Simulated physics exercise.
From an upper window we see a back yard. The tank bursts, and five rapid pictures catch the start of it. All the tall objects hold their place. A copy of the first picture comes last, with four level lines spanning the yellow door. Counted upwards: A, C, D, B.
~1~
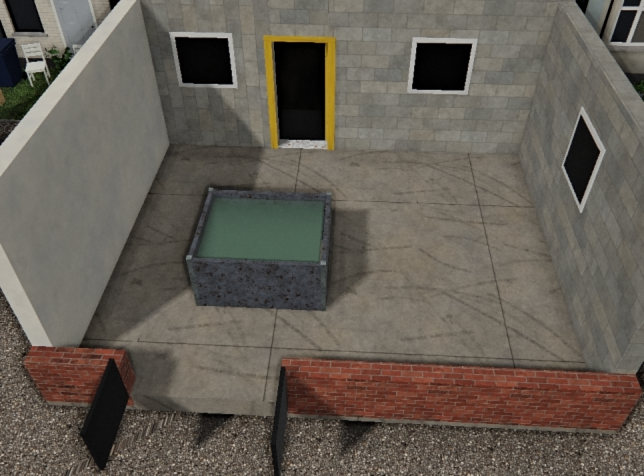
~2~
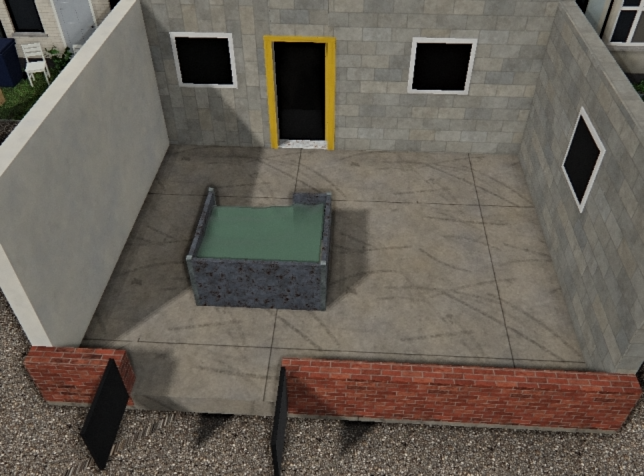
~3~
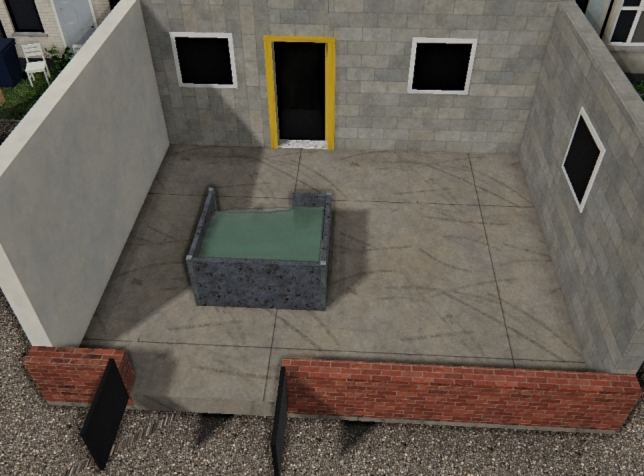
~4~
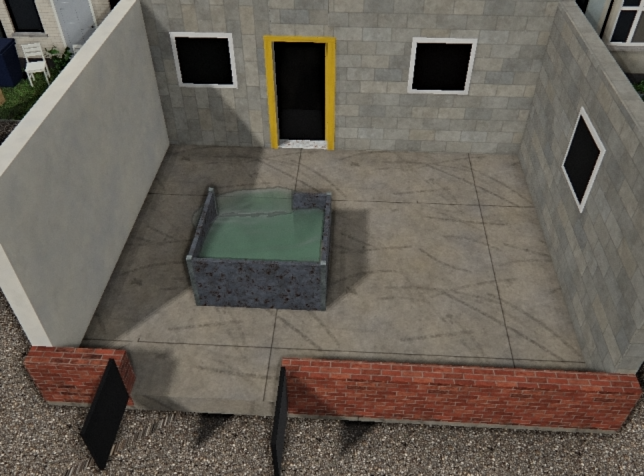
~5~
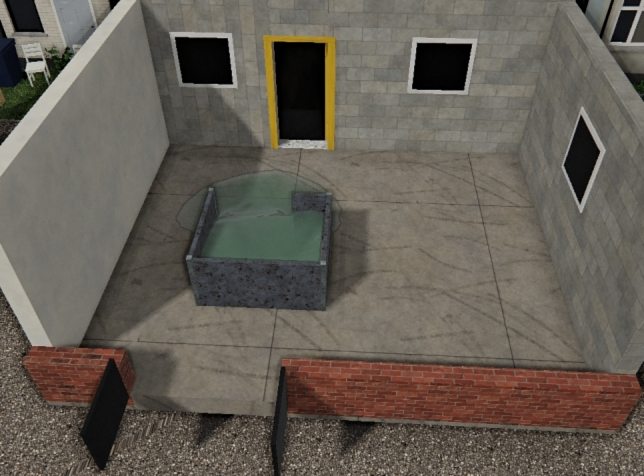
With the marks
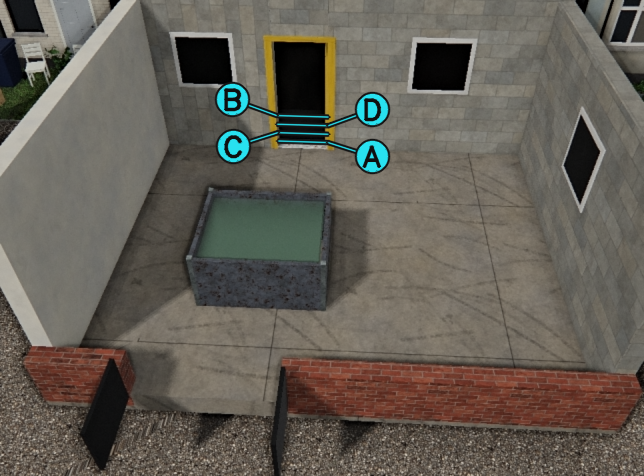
Part of the back wall of a stone tank of green water disappeared in a walled back yard, and the water poured out through the gap, spreading over the paving behind it toward the house.
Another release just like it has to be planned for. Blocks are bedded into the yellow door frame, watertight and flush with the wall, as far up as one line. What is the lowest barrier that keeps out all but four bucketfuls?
That is mark C.
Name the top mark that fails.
Mark A.
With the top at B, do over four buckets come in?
No, not at all.
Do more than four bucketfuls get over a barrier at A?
Yes, it does.
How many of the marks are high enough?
Three of the four.
On the marked copy, A at (303, 141); B at (302, 116); C at (302, 133); D at (302, 124); from the bottom up A, C, D, B.
With A, about 15 bucketfuls get in.
With B, nothing gets over.
With C, a bucket or two gets in.
With D, nothing gets over.
